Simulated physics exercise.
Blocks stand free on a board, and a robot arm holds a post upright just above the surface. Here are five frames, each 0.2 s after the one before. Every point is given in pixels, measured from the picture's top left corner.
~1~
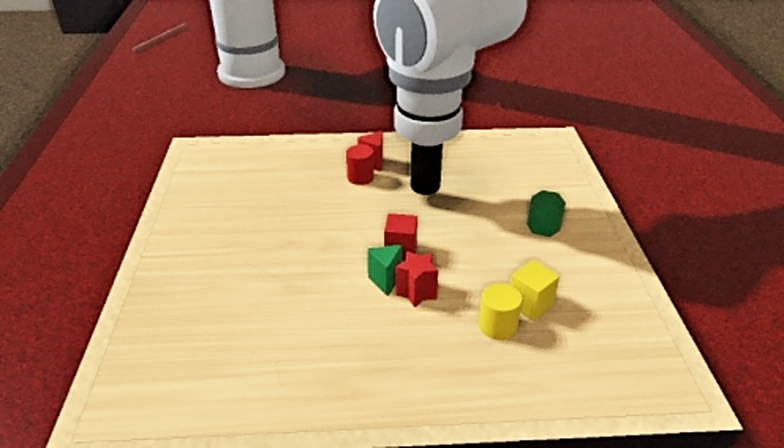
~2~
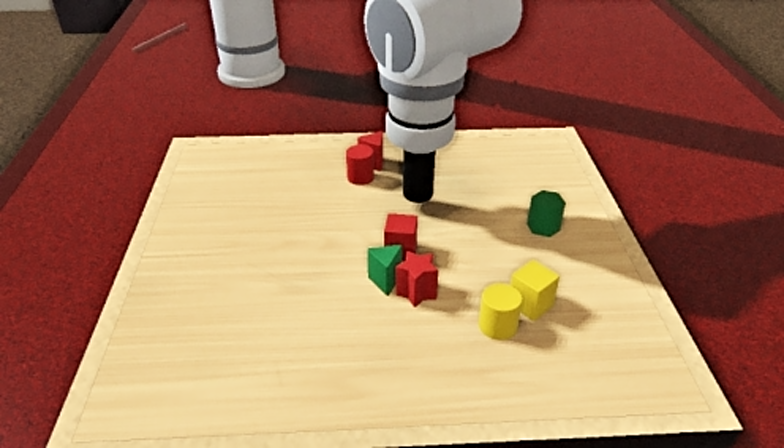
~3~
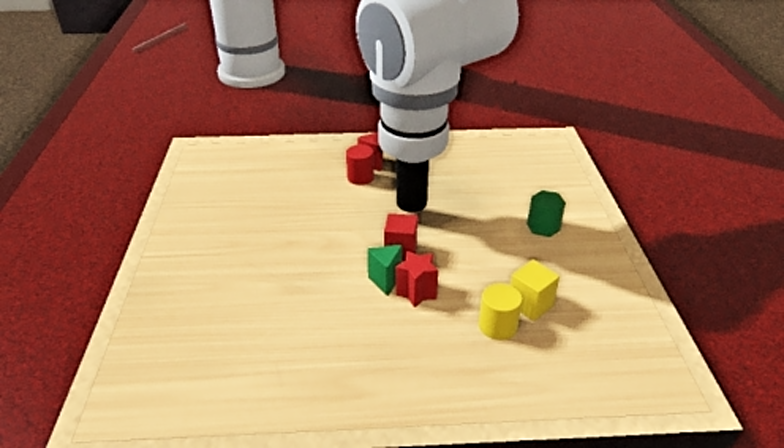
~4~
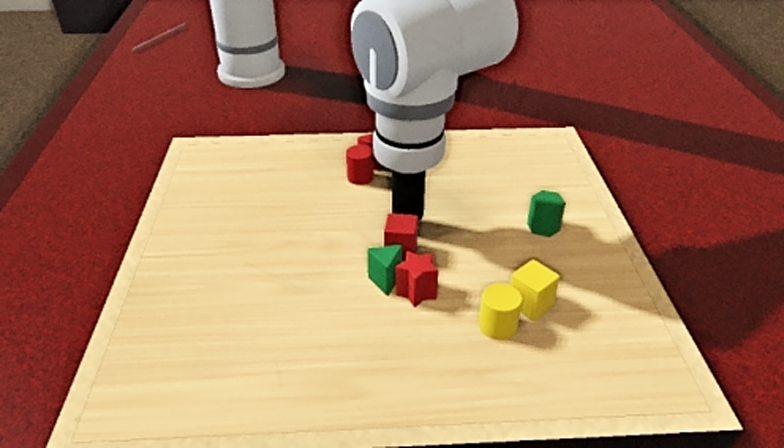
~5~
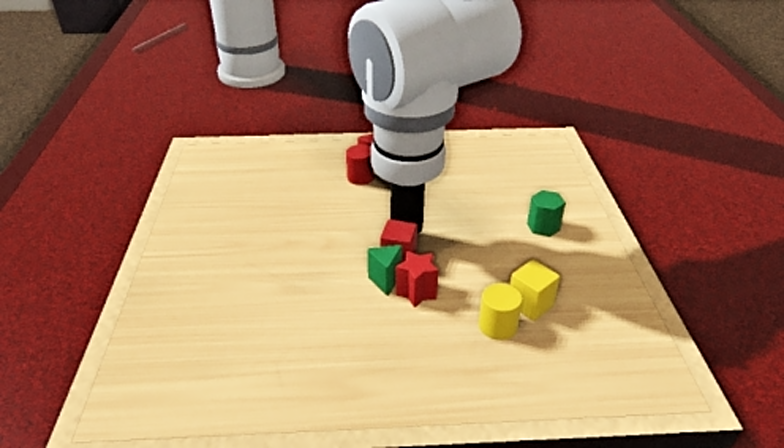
A robot arm moves its black post toward the viewer and nudges the red square block.
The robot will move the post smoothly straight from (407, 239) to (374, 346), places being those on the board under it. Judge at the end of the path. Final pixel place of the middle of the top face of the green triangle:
My prediction: (309, 344).
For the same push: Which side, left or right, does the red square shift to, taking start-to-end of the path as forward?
The right.
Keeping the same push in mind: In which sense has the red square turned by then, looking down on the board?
Viewed from overhead, the red square winds up turned clockwise.
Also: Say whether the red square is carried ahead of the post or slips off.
I believe the red square keeps its place ahead of the post.
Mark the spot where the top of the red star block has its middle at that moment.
The middle of the upper face of the red star block will lie at about (422, 293) in the picture.
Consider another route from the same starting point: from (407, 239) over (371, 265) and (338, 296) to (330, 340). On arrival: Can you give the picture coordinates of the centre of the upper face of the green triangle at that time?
It ends at (395, 289).
On the path given first. One third of the way, post at (397, 259); green triangle at (368, 279), turned 30° clockwise; red square at (387, 263); red star block at (417, 276), turned 75° anticlockwise.
Two thirds of the way, post at (386, 296); green triangle at (341, 314), turned 45° clockwise; red square at (368, 301), turned 25° clockwise; red star block at (423, 289).
At the end, post at (374, 335); green triangle at (309, 344), turned 75° clockwise; red square at (343, 340), turned 50° clockwise; red star block at (422, 293), turned 150° anticlockwise.
